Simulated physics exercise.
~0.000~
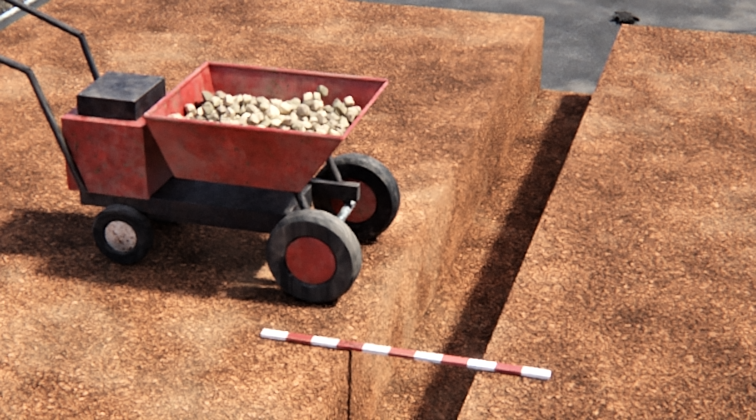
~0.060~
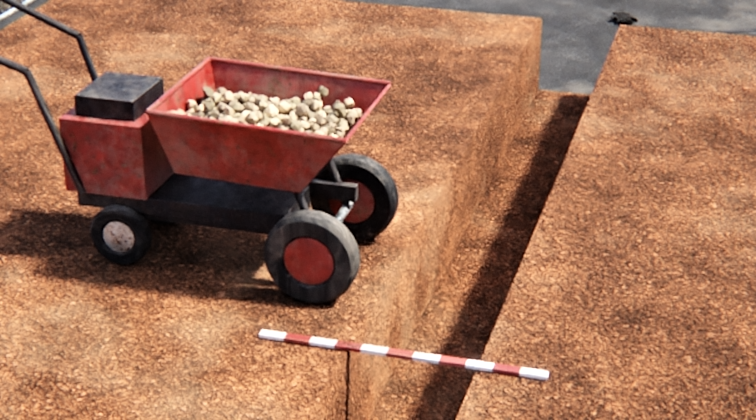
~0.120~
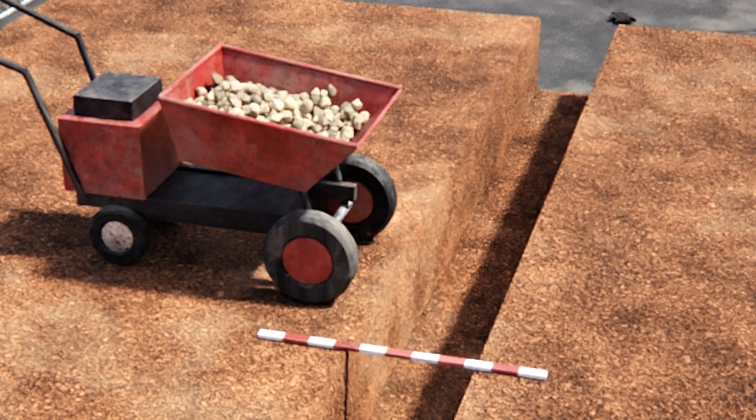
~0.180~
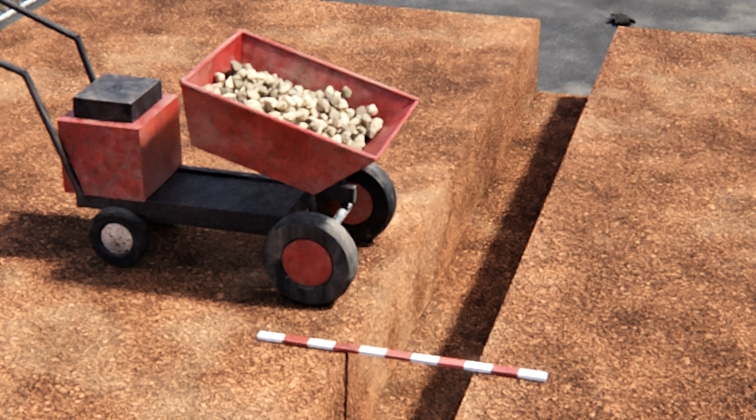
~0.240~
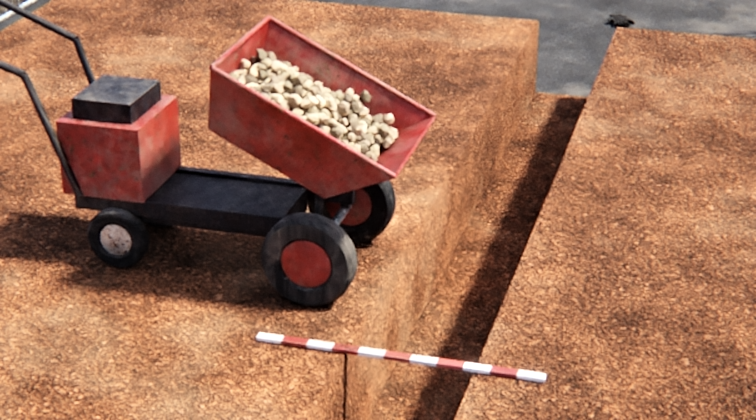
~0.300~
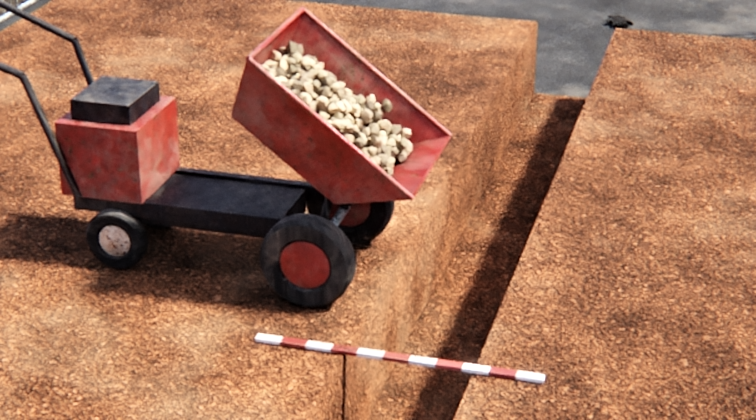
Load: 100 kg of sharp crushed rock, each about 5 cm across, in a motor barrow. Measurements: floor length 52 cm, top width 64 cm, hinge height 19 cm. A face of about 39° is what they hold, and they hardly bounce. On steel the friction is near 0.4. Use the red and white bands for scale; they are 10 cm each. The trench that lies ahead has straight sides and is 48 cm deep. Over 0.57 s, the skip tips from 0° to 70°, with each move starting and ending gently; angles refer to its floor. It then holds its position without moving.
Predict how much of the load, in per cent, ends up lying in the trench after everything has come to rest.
Roughly 39 per cent of it.
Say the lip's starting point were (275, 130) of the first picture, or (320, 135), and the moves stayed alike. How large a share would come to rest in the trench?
Close to 90 percent in the first case, 55 percent in the second.
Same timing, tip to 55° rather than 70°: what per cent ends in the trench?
Trench share: Approx. 15%.
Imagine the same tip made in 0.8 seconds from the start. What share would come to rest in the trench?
It would come to roughly 50 per cent.
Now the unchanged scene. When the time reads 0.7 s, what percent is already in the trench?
Something like 10 in a hundred.
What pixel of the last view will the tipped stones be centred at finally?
The stones end up centred near (527, 296).
After 0.4 s the floor is at 59°; 100 % in the skip; the foremost stones are at (427, 198).
After 0.7 s the floor is at 70°; 81 % in the skip, 12 % in the trench, 7 % past the trench; the foremost stones are at (530, 286).
After 1.0 s the floor is at 70°; 22 % in the skip, 23 % in the trench, 54 % past the trench; the foremost stones are at (706, 326).
After 3.0 s the floor is at 70°; 7 % in the skip, 39 % in the trench, 54 % past the trench; the foremost stones are past the picture's edge.
